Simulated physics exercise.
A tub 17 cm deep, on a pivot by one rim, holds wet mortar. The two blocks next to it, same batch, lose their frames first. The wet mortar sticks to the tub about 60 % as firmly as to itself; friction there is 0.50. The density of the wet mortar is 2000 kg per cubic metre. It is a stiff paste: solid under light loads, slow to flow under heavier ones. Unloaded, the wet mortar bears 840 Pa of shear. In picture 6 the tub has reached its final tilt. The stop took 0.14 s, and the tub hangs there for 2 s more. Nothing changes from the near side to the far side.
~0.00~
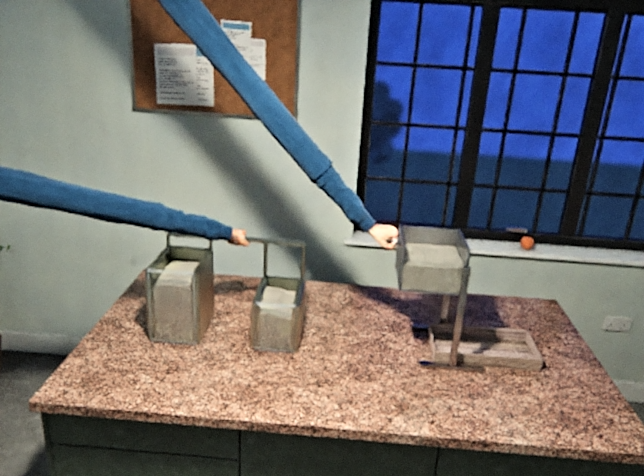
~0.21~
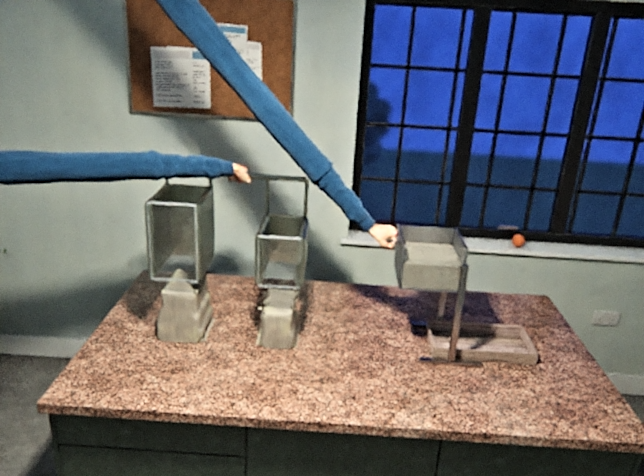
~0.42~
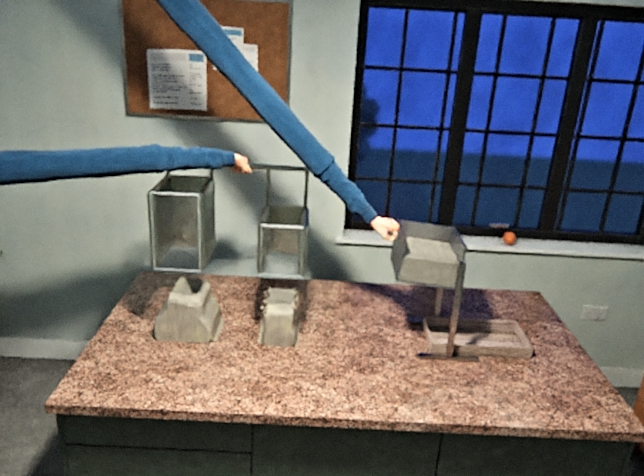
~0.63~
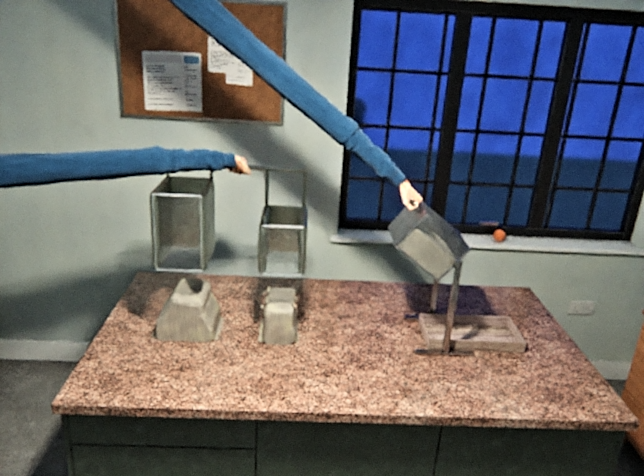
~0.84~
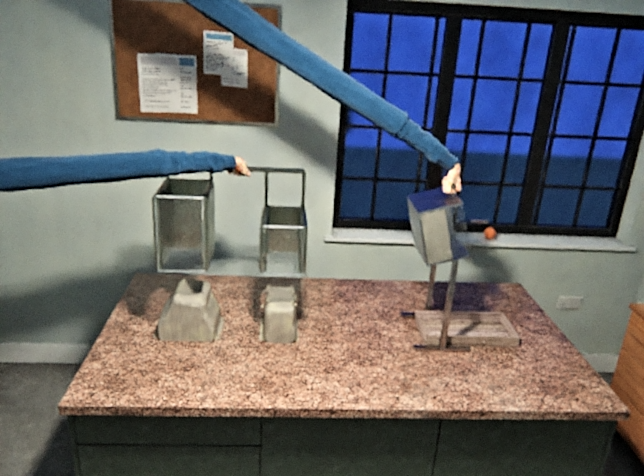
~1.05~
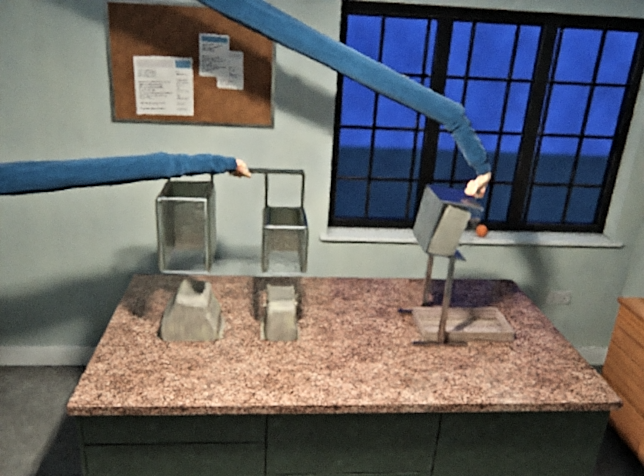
Two open box-shaped molds rise in a blue-sleeved hand, uncovering two grey blocks on the speckled counter, the left one sagging lower; then another blue-sleeved arm swings a grey tub's near rim up and over to the right.
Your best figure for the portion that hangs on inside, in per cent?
Expect roughly 43 %.
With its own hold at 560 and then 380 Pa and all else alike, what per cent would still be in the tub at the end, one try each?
In that order: 40 %, 35 %.
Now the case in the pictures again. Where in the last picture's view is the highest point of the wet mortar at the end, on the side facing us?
Near (448, 237).
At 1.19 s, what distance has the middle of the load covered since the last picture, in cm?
Some 6 cm.
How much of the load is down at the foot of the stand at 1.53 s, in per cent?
About 55 %.
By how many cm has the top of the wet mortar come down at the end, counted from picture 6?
Some 12 cm.
By 1.19 s, the tub is at 99 degrees and holds 90 %.
By 1.36 s, the tub is at 99 degrees and holds 44 %.
By 1.53 s, the tub is at 99 degrees and holds 43 %.
By 1.70 s, the tub is at 99 degrees and holds 43 %.
By 3.05 s, at the end, the tub is at 99 degrees and holds 43 %.
